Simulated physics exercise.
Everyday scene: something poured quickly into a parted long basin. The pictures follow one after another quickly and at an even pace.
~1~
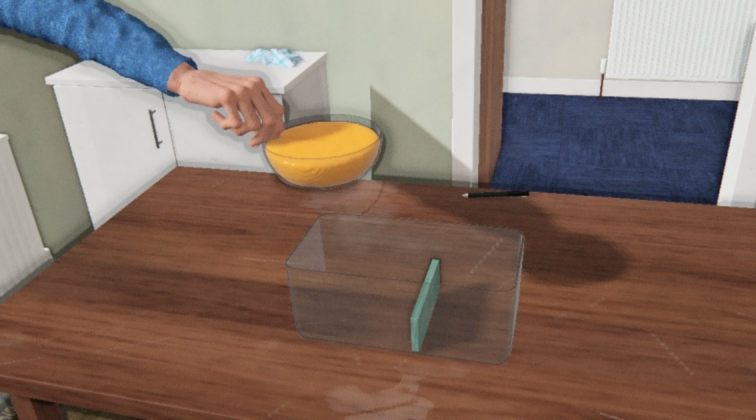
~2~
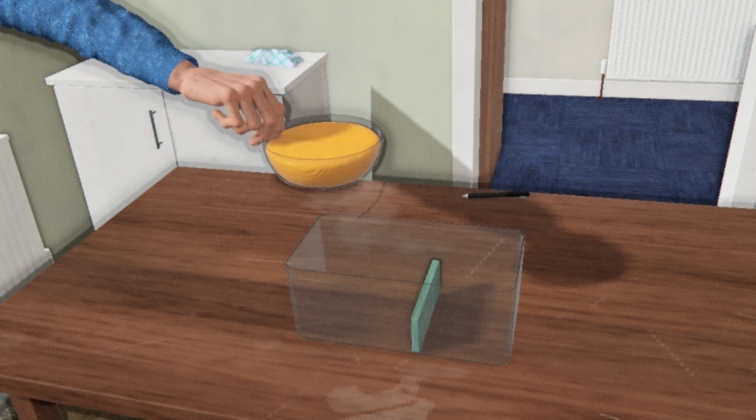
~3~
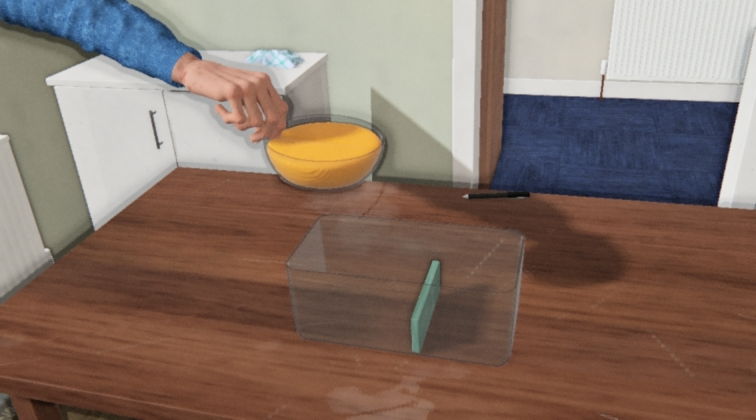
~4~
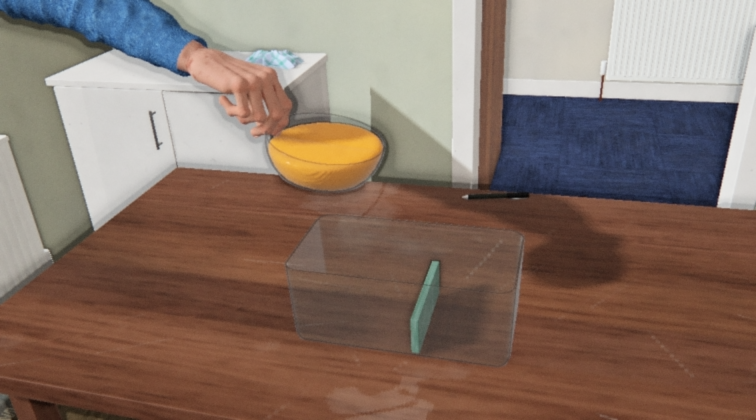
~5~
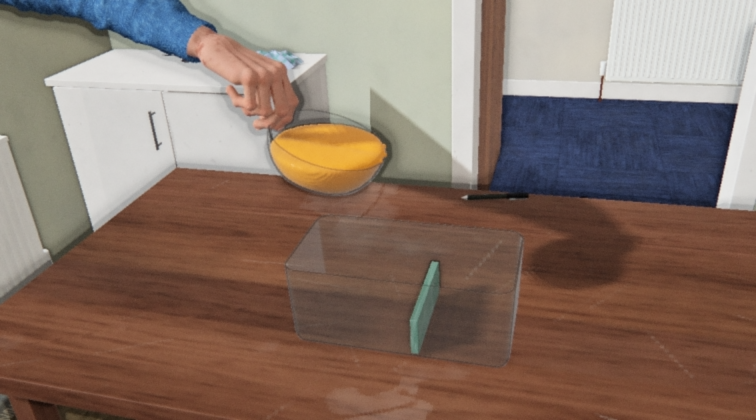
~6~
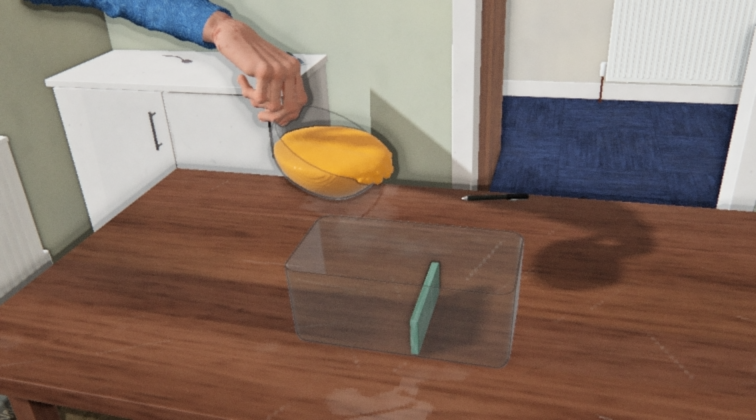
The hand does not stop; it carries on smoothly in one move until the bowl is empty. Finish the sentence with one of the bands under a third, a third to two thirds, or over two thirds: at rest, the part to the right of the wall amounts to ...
At rest, the part to the right of the wall amounts to a third to two thirds.
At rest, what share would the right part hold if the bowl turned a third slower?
55 per cent or thereabouts.
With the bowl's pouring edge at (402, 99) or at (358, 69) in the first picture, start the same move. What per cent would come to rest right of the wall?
75 and 50 per cent.
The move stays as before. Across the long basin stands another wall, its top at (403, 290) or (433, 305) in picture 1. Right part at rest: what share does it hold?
80 % and 40 %, roughly.
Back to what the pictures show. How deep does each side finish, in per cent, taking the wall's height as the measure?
Left near 20; right near 30.
A moment on, the bowl is tipped on its side and 16 per cent is still to pour, 12 is left of the wall and 31 right of it.
Next, the bowl is tipped on its side and 2 per cent is still to pour, 45 is left of the wall and 49 right of it.
Then the bowl is tipped on its side and 0 per cent is still to pour, 51 is left of the wall and 47 right of it.
Later the bowl is tipped on its side and 0 per cent is still to pour, 51 is left of the wall and 47 right of it.
At rest 51 per cent lies left of the wall, 47 right of it and 1 outside.
